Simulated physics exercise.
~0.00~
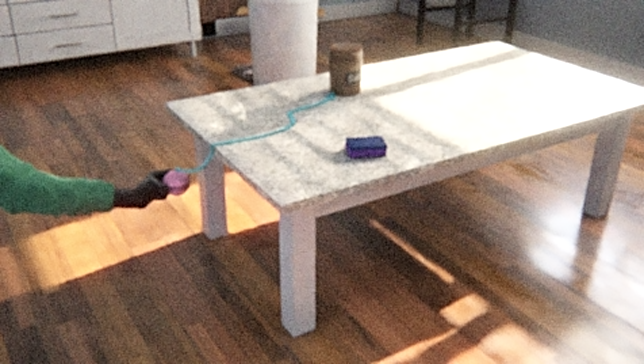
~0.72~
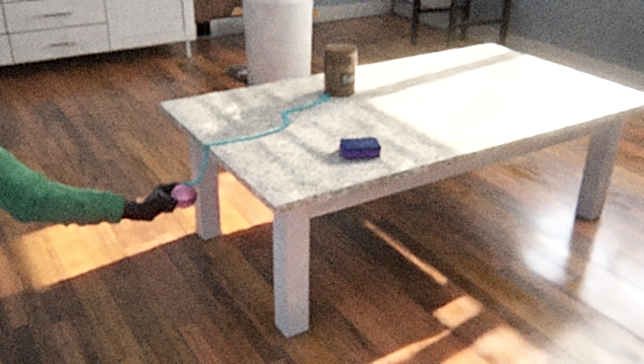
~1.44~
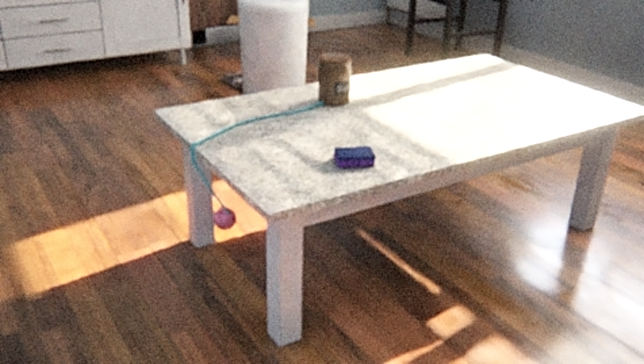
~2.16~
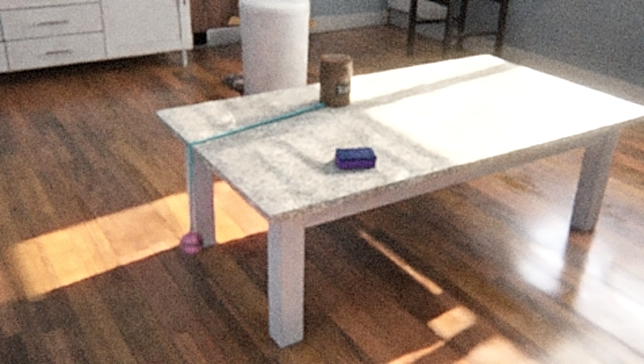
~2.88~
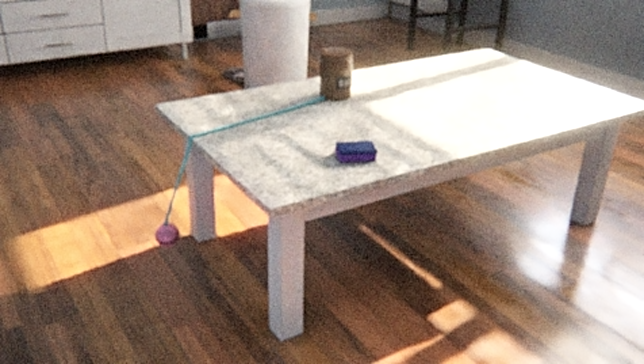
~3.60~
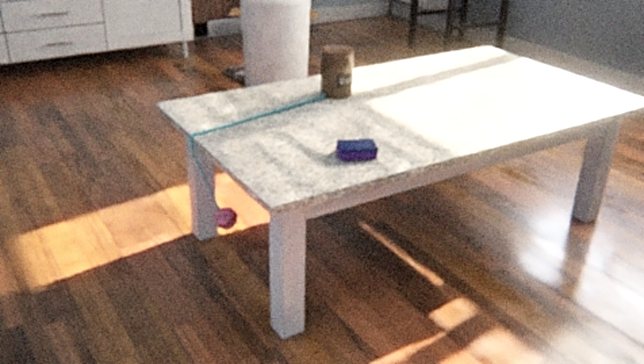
A pink ball on a ribbon, released by a hand, swings below the table edge.
